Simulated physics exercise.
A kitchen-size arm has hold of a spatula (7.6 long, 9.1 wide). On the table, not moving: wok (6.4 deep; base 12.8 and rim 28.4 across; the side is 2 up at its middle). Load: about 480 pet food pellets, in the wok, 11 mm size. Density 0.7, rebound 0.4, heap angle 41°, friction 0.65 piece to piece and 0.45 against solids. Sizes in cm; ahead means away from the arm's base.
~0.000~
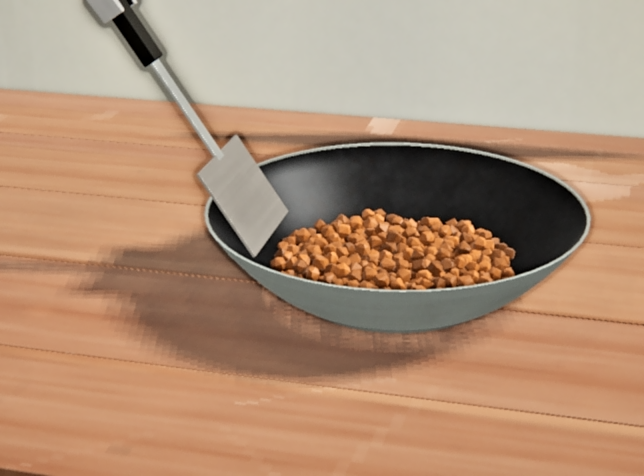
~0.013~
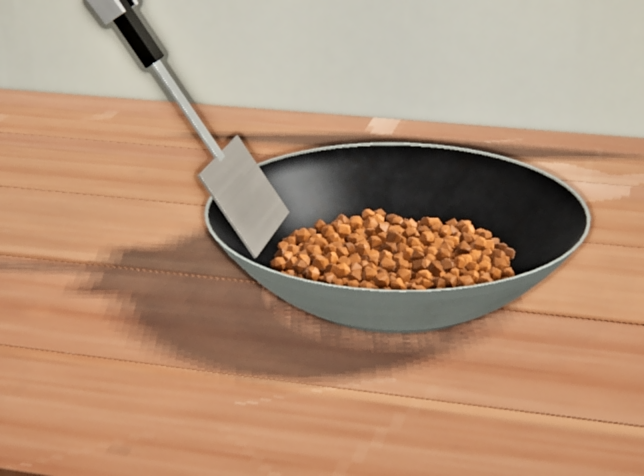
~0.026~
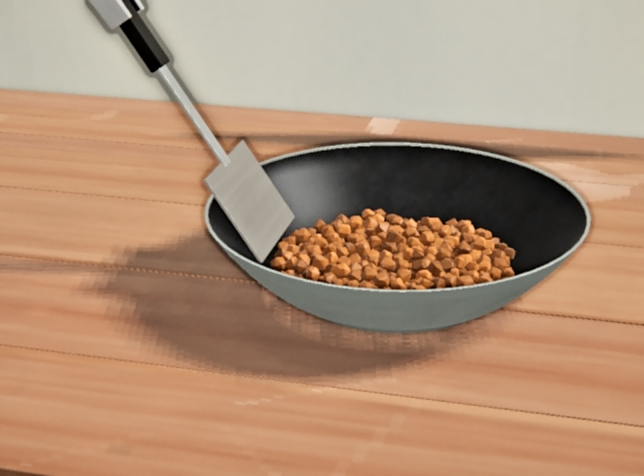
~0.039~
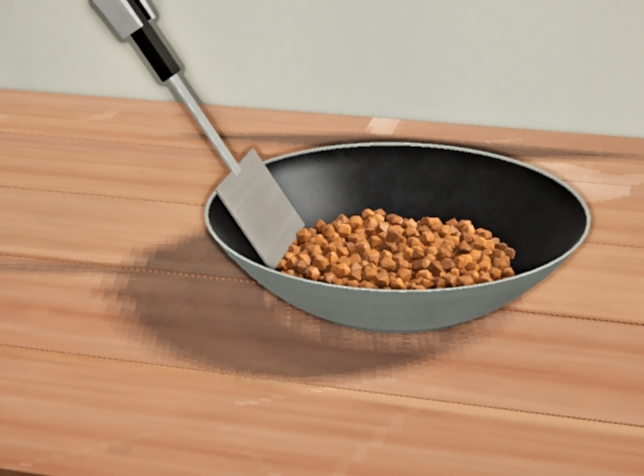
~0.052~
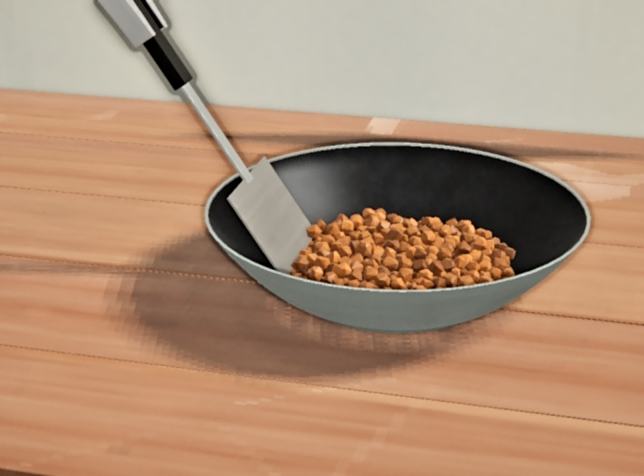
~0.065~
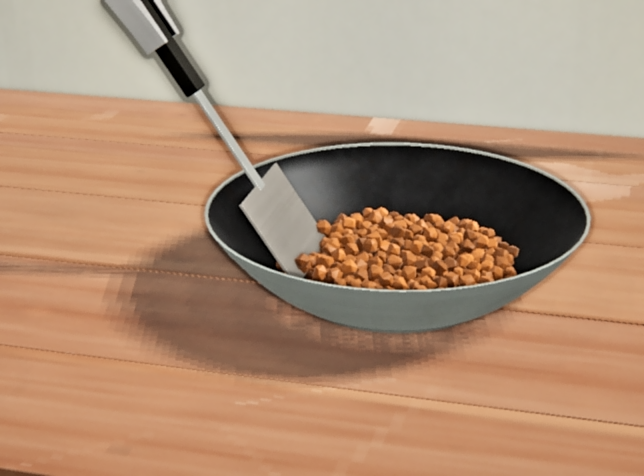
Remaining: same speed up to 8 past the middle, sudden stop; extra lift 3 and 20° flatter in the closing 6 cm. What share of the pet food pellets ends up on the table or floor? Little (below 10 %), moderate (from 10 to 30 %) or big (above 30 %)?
Answer: Moderate; from 10 to 30 % of the pet food pellets finish on the table or floor.
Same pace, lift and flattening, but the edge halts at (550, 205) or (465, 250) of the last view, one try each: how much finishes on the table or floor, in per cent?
About 45 and 0 per cent.
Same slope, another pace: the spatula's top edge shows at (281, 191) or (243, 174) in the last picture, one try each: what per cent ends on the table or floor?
About 30 and 5 per cent.
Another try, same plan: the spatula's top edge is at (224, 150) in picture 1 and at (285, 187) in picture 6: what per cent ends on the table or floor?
About 30 per cent.
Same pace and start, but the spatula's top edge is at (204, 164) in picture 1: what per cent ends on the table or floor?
About 5 per cent.
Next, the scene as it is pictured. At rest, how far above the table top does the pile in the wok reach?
About 6.5 cm.
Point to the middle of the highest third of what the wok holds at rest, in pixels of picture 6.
At about (519, 250).
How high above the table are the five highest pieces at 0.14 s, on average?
Roughly 7 cm.
After 0.14 s, sloping 56°, highest piece 11 above the table; 476 in the wok.
After 0.21 s, sloping 50°, highest piece 18 above the table; 473 in the wok, 3 on the blade or in flight.
After 0.45 s, sloping 36°, highest piece 10 above the table; 384 in the wok, 79 on the table or floor, 13 on the blade or in flight.
After 1.50 s, sloping 36°, highest piece 7 above the table; 383 in the wok, 93 on the table or floor.
In the end, 383 in the wok, 93 on the table or floor. That is 20 % on the table or floor.
